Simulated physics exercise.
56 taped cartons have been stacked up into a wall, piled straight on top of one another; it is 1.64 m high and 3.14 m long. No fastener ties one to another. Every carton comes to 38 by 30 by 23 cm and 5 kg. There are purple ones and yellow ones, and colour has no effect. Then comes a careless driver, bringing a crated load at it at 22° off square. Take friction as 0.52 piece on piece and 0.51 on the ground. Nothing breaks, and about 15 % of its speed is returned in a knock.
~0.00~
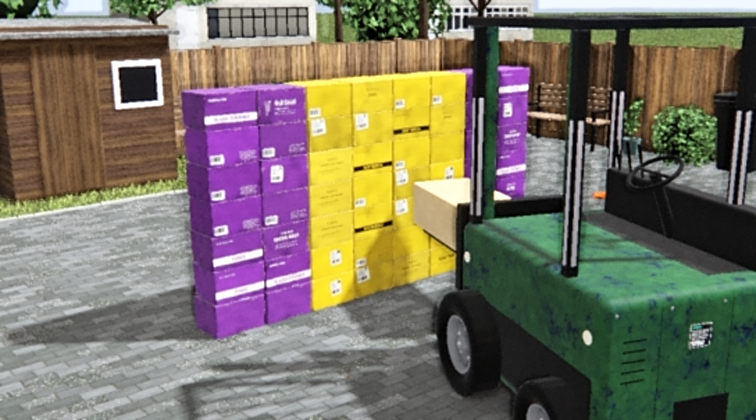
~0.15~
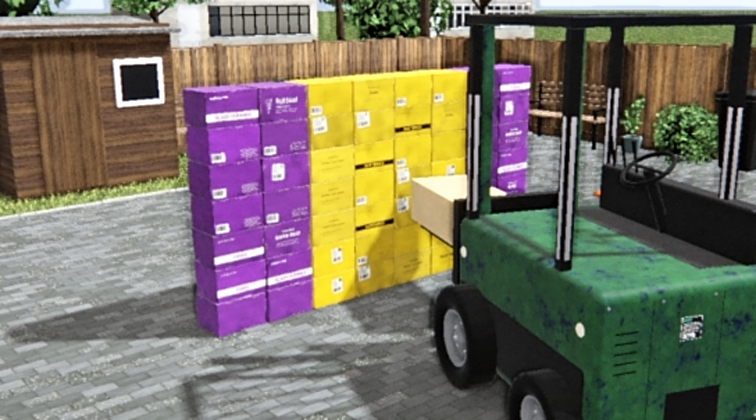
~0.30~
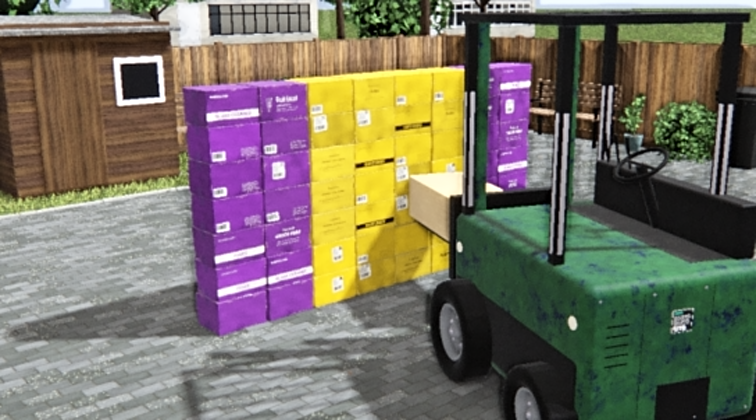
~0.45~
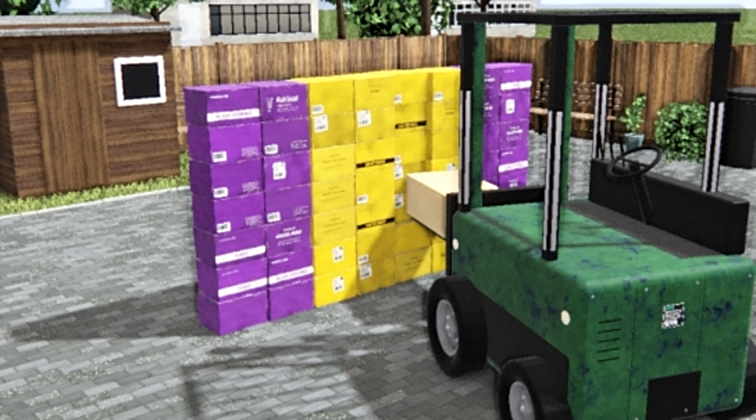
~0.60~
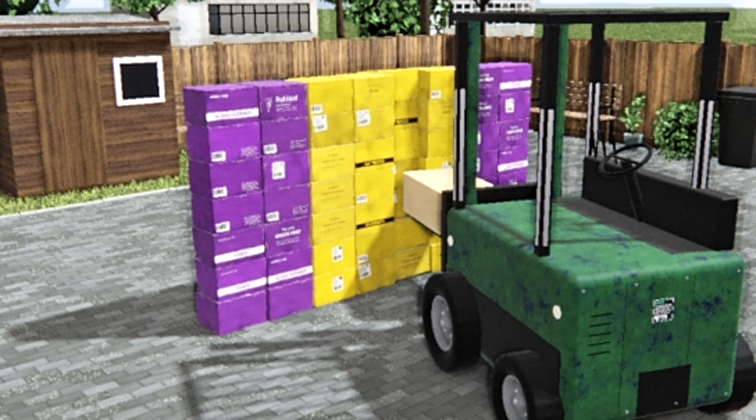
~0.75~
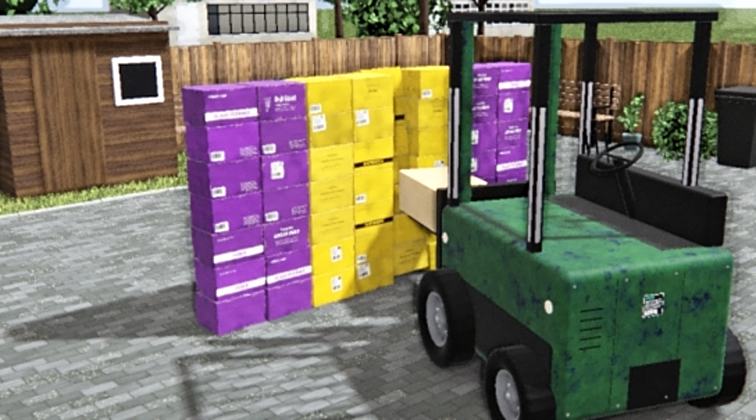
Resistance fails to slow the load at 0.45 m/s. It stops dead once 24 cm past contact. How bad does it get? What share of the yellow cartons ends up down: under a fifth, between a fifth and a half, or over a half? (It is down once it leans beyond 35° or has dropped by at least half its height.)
Between a fifth and a half.
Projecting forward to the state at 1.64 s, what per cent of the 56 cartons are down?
By then 20 %.
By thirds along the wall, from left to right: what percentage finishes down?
0 / 40 / 20 %, left to right.
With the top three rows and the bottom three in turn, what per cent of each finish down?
I'd put the top at 20 per cent and the bottom at 10 per cent.
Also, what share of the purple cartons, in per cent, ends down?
0 percent of the purple ones.
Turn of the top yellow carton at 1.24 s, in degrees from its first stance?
Something like 60°, more or less.
After 0.90 s, none of the 28 yellow cartons down (0 of 56 in all colours); top yellow carton leaning 19°; top purple carton shifted 27 mm.
After 1.24 s, 5 of the 28 yellow cartons down (5 of 56 in all colours); top yellow carton leaning 64°, 56 cm lower; top purple carton shifted 26 mm.
After 1.64 s, 10 of the 28 yellow cartons down (10 of 56 in all colours); top yellow carton on its side; top purple carton shifted 26 mm.
After 2.10 s, 10 of the 28 yellow cartons down (10 of 56 in all colours); top yellow carton on its side; top purple carton shifted 25 mm.
At rest (3.1 s), 10 of the 28 yellow cartons down (10 of 56 in all colours); top yellow carton on its side; top purple carton shifted 25 mm. That is 36 per cent. As the last picture would show them, middles, top yellow carton near (287, 213), top purple carton near (470, 80).
